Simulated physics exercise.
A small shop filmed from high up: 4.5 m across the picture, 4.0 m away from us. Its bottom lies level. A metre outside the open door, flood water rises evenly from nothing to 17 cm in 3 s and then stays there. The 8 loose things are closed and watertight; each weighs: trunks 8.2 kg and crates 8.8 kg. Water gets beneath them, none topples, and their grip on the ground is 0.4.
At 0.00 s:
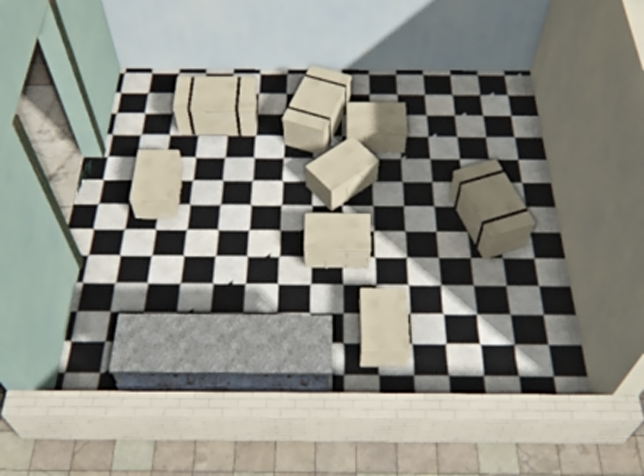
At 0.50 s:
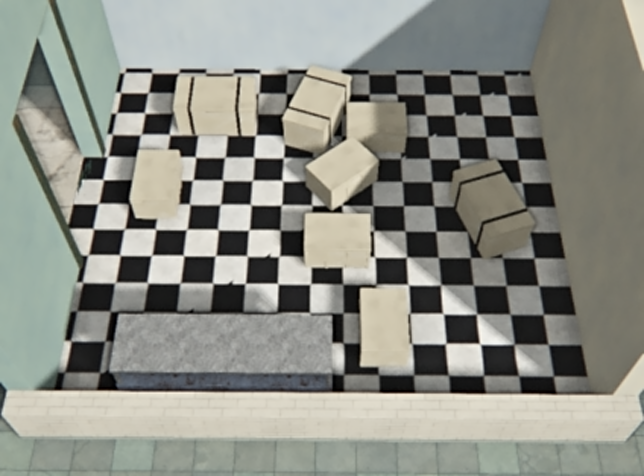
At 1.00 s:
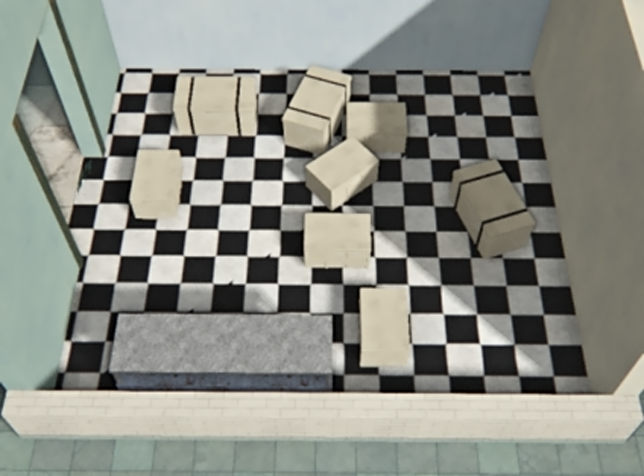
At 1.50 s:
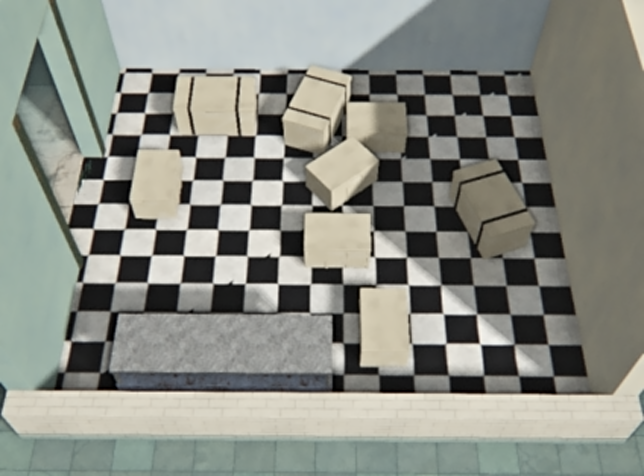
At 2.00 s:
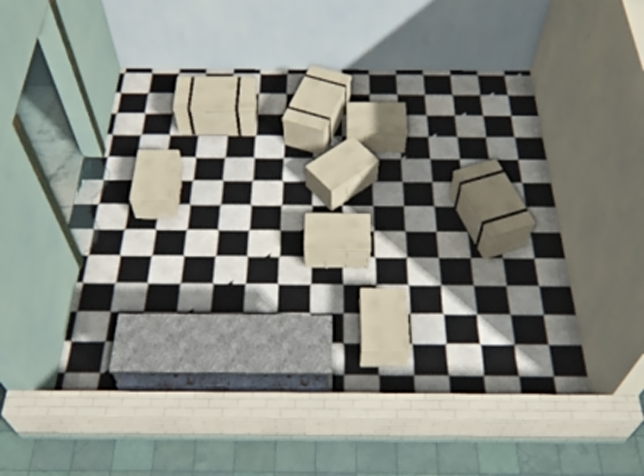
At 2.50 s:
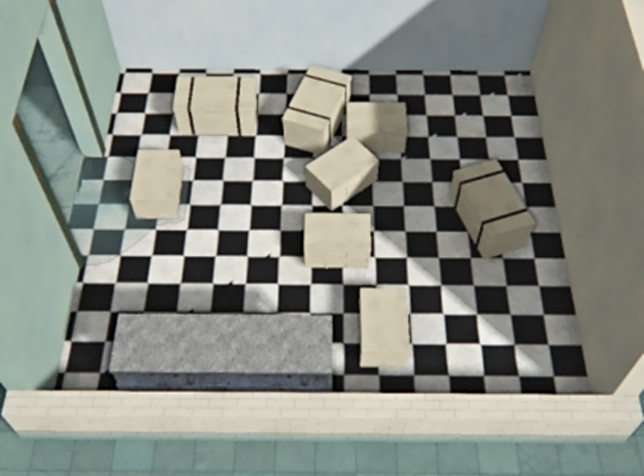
The video shows a small room with a checkered floor, scattered with pale boxes, seen from above. Bluish water covers the paving outside, then spreads in through the doorway on the left, while the boxes stay still.
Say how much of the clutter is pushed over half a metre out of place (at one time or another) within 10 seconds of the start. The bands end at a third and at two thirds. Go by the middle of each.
Share: Two thirds or more.
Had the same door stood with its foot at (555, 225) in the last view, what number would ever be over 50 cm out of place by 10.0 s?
Then 7.
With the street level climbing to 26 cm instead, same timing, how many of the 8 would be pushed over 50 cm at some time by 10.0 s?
In that case 7 of them.
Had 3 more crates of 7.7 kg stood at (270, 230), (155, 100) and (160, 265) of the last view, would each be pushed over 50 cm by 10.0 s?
In that order: Over, short of it, past it.
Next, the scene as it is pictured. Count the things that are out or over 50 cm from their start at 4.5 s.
By then 1.
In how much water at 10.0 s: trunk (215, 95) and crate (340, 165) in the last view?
Roughly 3 and 9 cm.
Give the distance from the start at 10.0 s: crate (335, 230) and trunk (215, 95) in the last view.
In turn: 200 cm, 80 cm.
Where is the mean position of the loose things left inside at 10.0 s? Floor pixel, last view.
Around (447, 189).
After 3.5 s 1 of 8 are over 50 cm from their spots; 0 afloat.
After 4.5 s 1 of 8 are over 50 cm from their spots; 0 afloat.
After 7.0 s 7 of 8 are over 50 cm from their spots; 3 afloat.
After 10.0 s 7 of 8 are over 50 cm from their spots, and 7 have been at some point; 8 afloat.
